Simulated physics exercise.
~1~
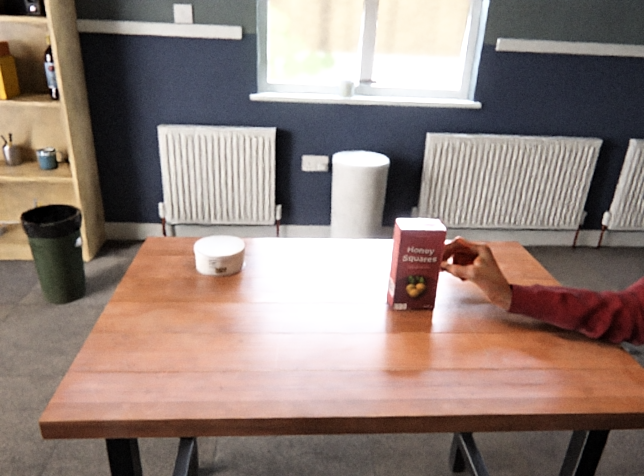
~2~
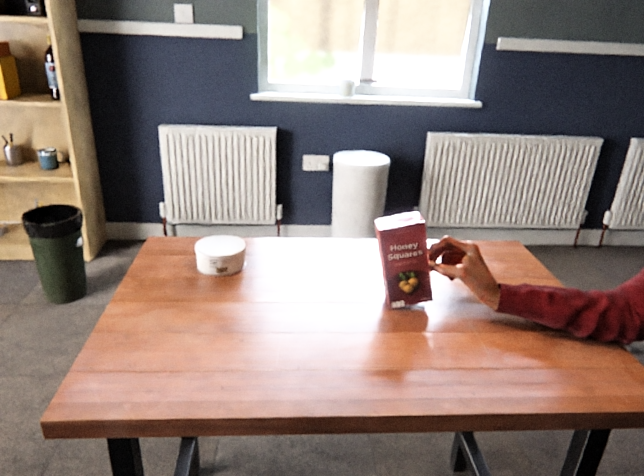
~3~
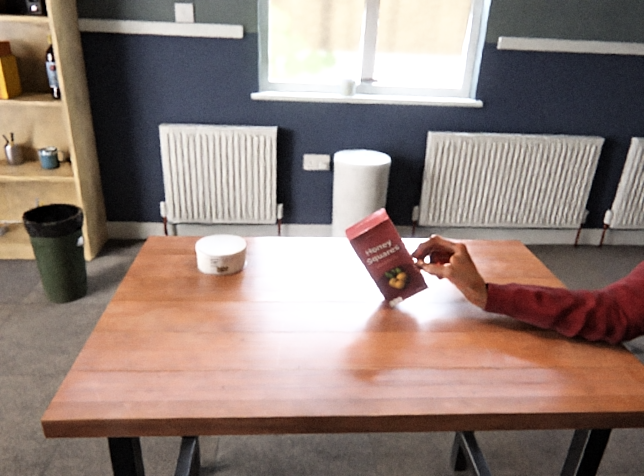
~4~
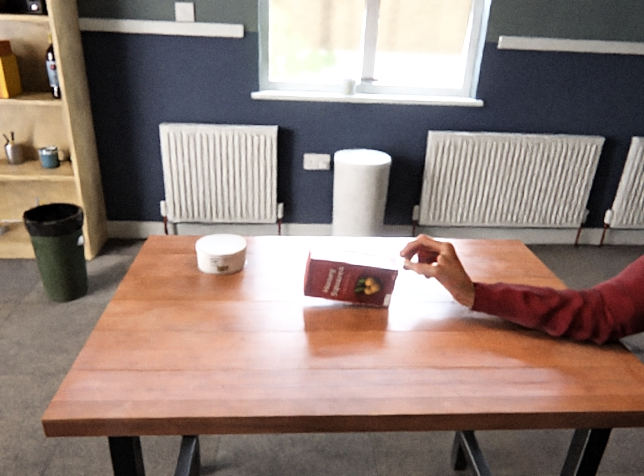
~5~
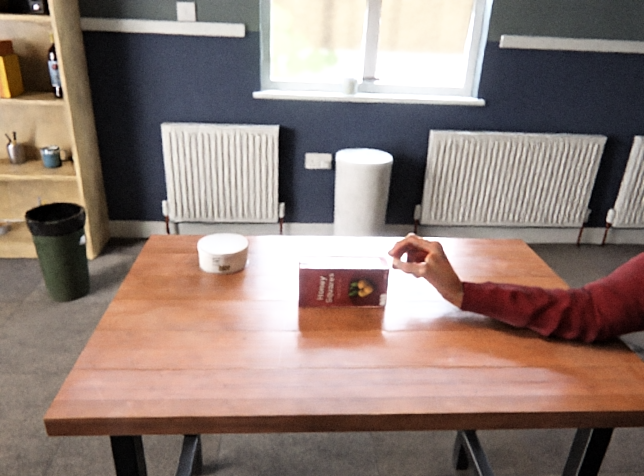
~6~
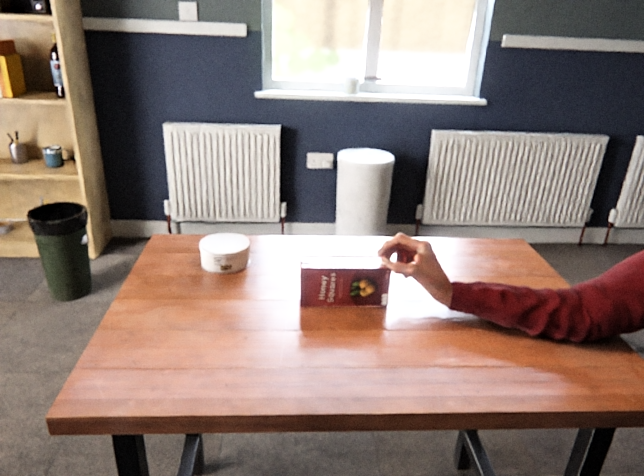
A hand pushes a red packet left until it tips onto its side beside a white tub.
